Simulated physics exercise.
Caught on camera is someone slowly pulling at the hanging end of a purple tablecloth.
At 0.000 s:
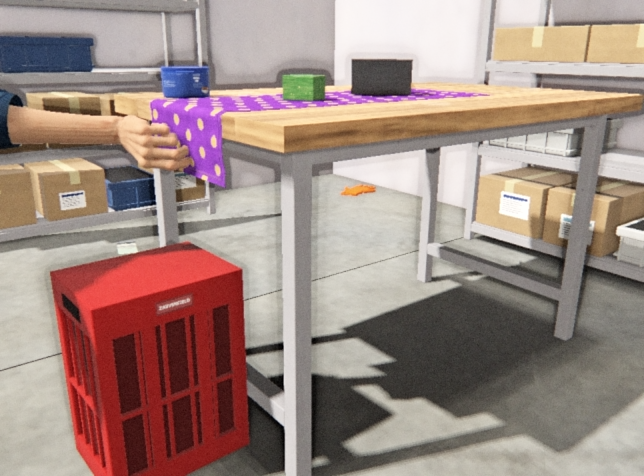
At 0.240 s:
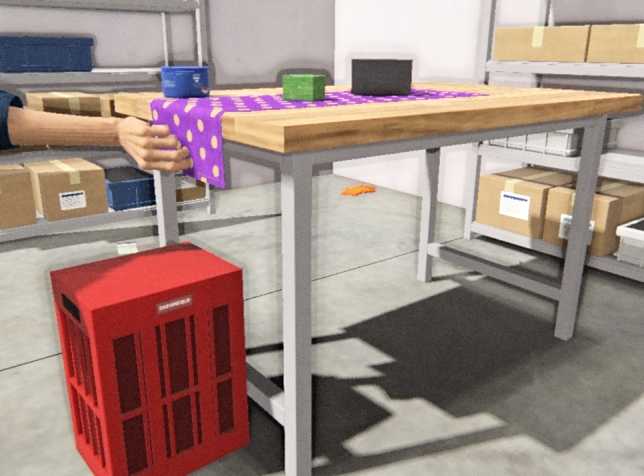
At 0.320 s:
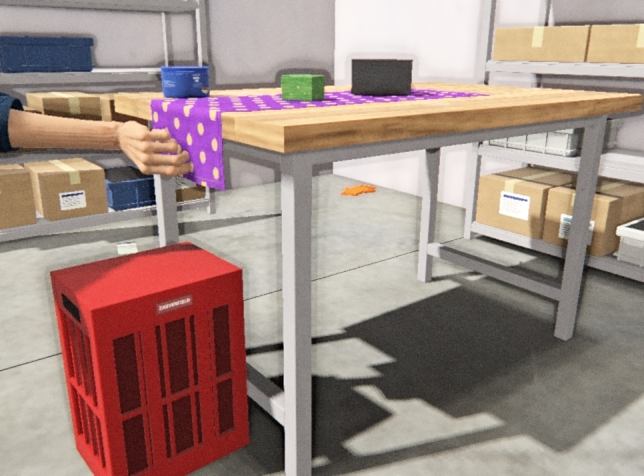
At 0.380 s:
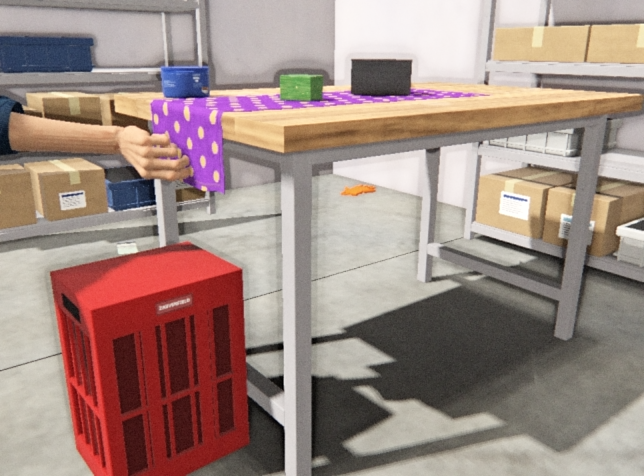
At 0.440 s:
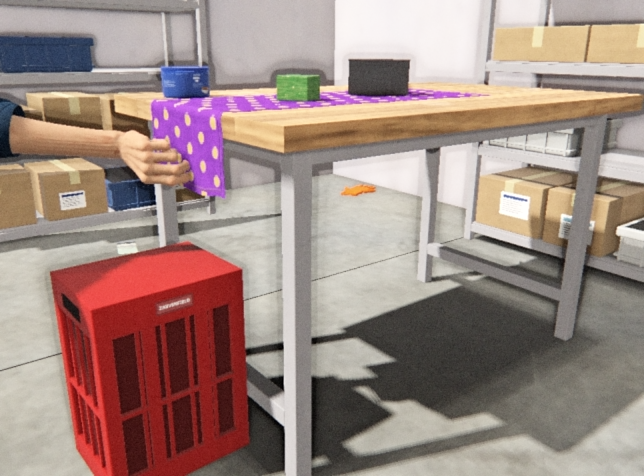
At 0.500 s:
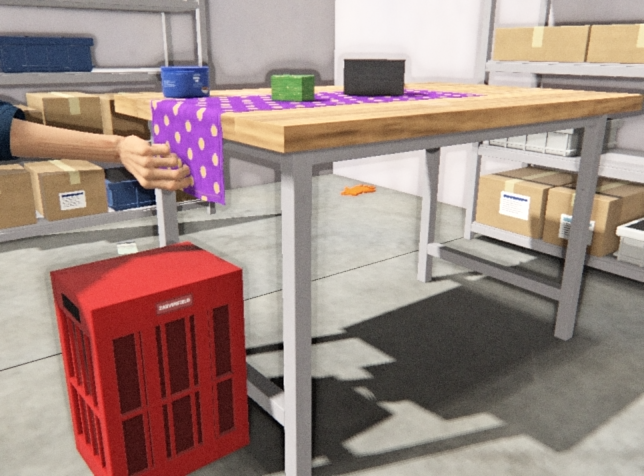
At first, a hand at the left grips the hanging end of a purple spotted cloth on a wooden table, above a red crate. It slowly pulls the end slightly lower, then the green block and dark container shift a little left with the cloth while the blue tub stays put.
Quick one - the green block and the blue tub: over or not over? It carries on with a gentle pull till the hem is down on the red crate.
Green block: Not over; blue tub: Not over.
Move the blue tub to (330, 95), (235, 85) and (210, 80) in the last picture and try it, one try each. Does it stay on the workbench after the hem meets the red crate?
1: On. 2: Off. 3: On.
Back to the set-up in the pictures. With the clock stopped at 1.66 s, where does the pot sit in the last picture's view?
I'd say around (320, 79).
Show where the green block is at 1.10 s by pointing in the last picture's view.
Position, approx.: (252, 90).
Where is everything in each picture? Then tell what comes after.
The first picture shows tablecloth end (226, 187); green block (304, 75); blue tub (185, 67); pot (382, 59); top of the crate (133, 285).
The second picture shows tablecloth end (225, 188), far hem (494, 95); blue tub (185, 67); blue tub stands beside the cloth.
The third picture shows tablecloth end (226, 191); green block (303, 75).
The fourth picture shows tablecloth end (224, 194), far hem (493, 96); blue tub (185, 67).
The fifth picture shows tablecloth end (225, 199); green block (299, 75).
The sixth picture shows tablecloth end (225, 205), far hem (488, 96); green block (293, 76); blue tub (185, 67); top of the crate (133, 285).
By 1.10 s, hem going down; block carried along near (252, 90); tub still.
By 1.66 s, hem on the crate; block carried along near (225, 91); tub still.
When it is over, hem on the crate; block carried along near (225, 91); tub still. The green block remains up there and the blue tub keeps clear of the edge.
